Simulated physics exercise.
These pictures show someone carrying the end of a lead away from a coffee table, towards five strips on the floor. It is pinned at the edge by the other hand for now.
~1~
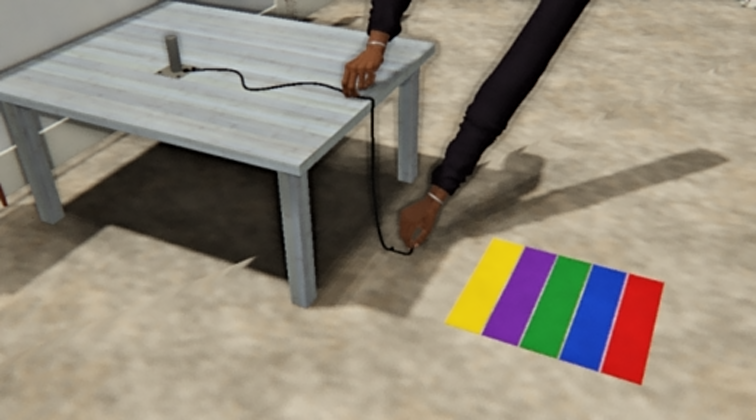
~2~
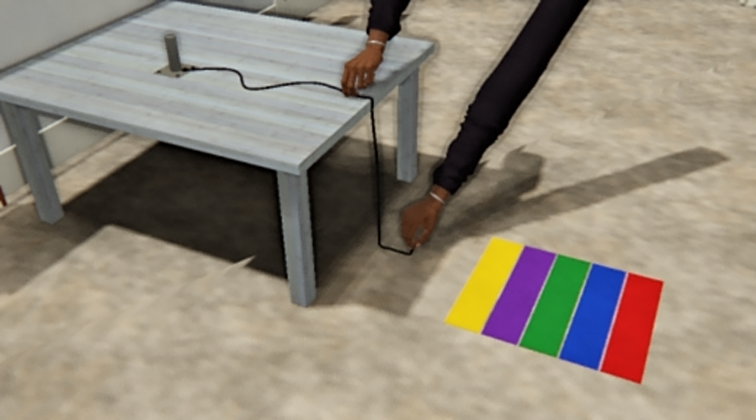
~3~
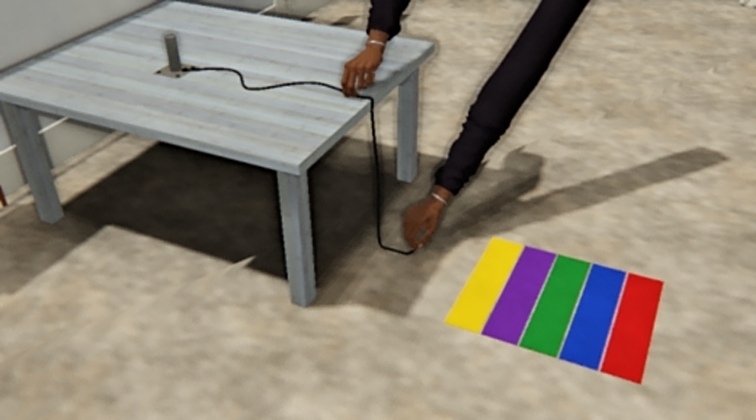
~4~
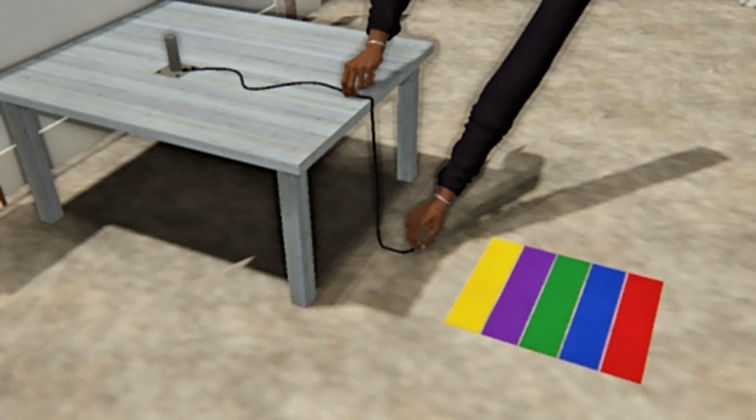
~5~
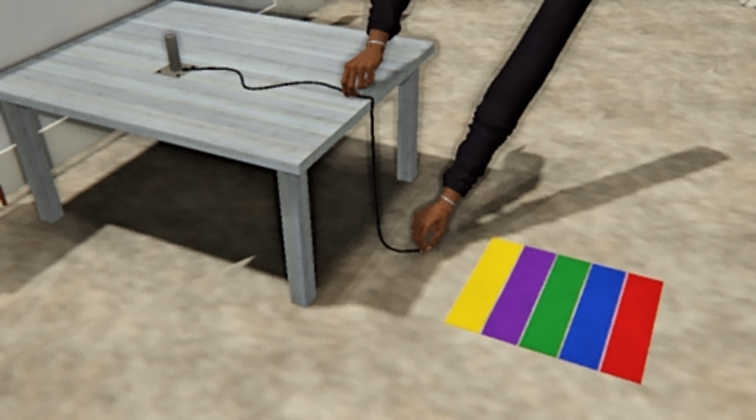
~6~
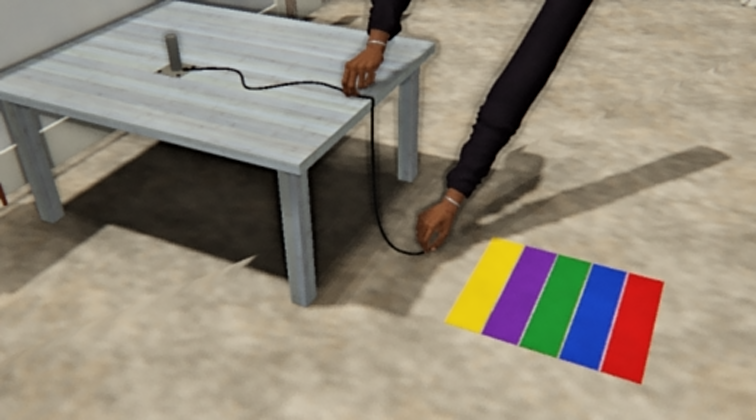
At first, one hand pins a black lead at the edge of a grey table while the other holds its end low, left of five coloured strips on the floor. The lower hand then moves slightly right, towards the yellow strip, and the hanging lead shifts into a rounder curve.
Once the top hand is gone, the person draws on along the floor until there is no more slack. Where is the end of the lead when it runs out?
Above the green strip.
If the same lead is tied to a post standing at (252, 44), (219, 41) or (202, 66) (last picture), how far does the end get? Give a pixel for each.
In order, it comes out close to (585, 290), (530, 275) and (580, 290).
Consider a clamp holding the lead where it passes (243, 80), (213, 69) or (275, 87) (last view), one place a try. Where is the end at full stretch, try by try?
Roughly (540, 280), (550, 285) and (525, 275).
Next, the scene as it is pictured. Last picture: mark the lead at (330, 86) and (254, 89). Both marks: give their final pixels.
Point one to (353, 97), point two to (279, 85).
Early on, end near (495, 267); over yellow.
Midway, end near (533, 278); over purple.
At the end of the slack, end near (557, 284); over green. The end stops over the green strip.
